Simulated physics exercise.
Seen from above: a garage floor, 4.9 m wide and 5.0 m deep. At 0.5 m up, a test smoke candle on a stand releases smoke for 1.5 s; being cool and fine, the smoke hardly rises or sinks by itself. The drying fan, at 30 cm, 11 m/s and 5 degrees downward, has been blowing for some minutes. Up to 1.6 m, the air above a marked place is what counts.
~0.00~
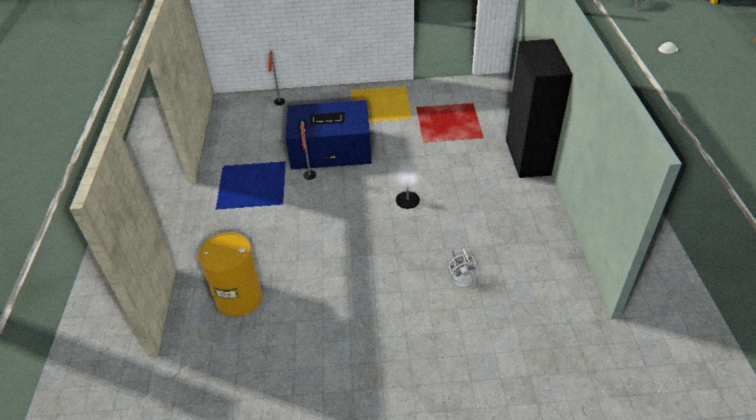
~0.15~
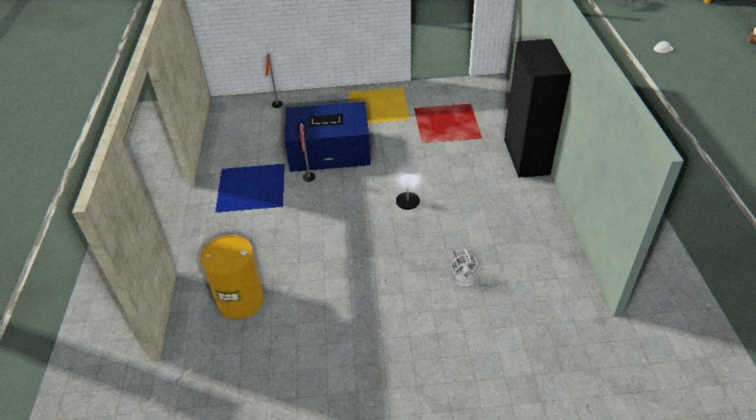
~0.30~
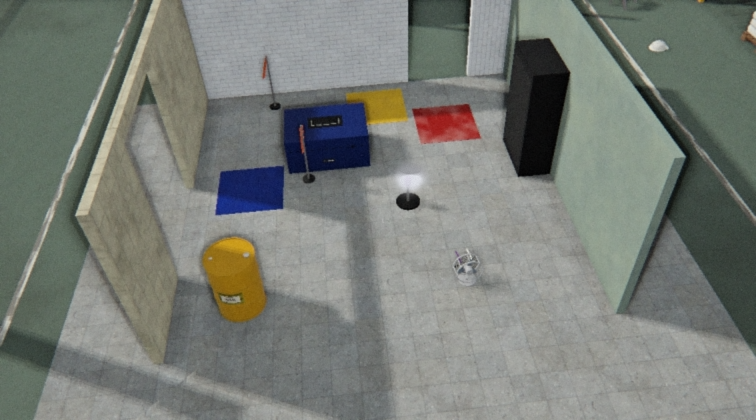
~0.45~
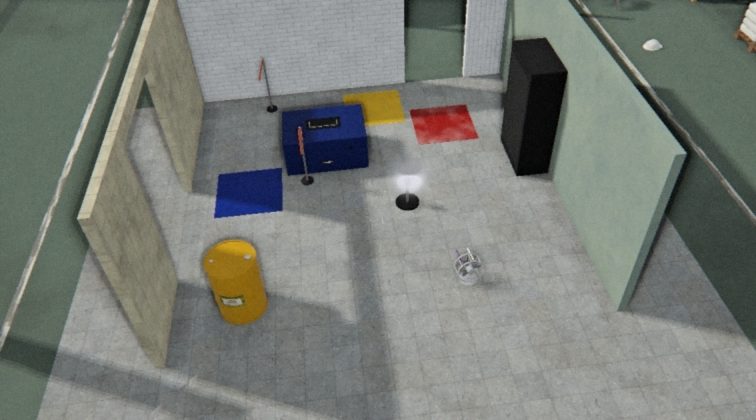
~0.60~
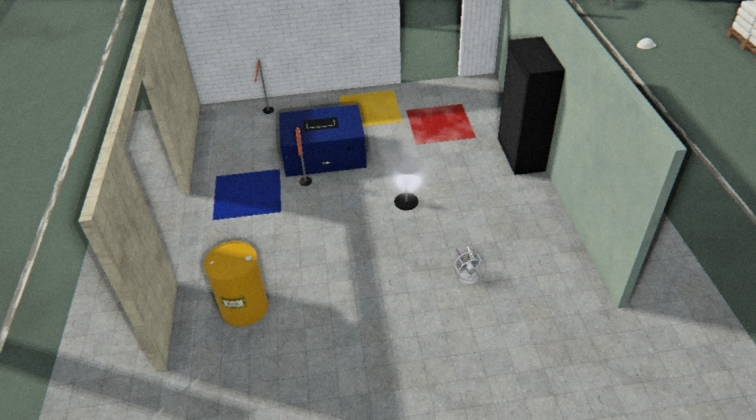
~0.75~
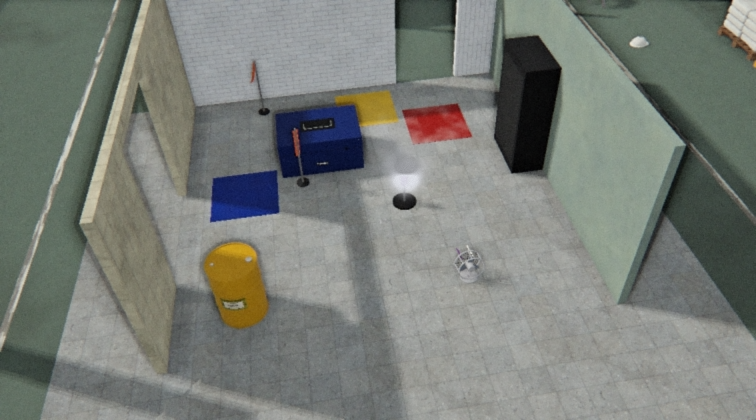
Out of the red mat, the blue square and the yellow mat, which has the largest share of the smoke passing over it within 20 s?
The yellow one.
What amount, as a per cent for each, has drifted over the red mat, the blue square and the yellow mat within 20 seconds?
Roughly 10 per cent red, 10 per cent blue, 90 per cent yellow.
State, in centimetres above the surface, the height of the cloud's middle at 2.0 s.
The middle is at about 30 cm above the surface.
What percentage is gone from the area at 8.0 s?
Roughly 60 percent at that time.
By 2.0 s, 3 % is gone from the area; 8 % has passed over the red mat, 52 % over the yellow mat and 0 % over the blue square, and the middle of the rest is near (368, 99).
By 4.0 s, 29 % is gone from the area; 11 % has passed over the red mat, 89 % over the yellow mat and 1 % over the blue square, and the middle of the rest is near (205, 41).
By 8.0 s, 63 % is gone from the area; 11 % has passed over the red mat, 90 % over the yellow mat and 6 % over the blue square, and the middle of the rest is near (173, 140).
By 20.0 s, 91 % is gone from the area; 11 % has passed over the red mat, 90 % over the yellow mat and 8 % over the blue square.
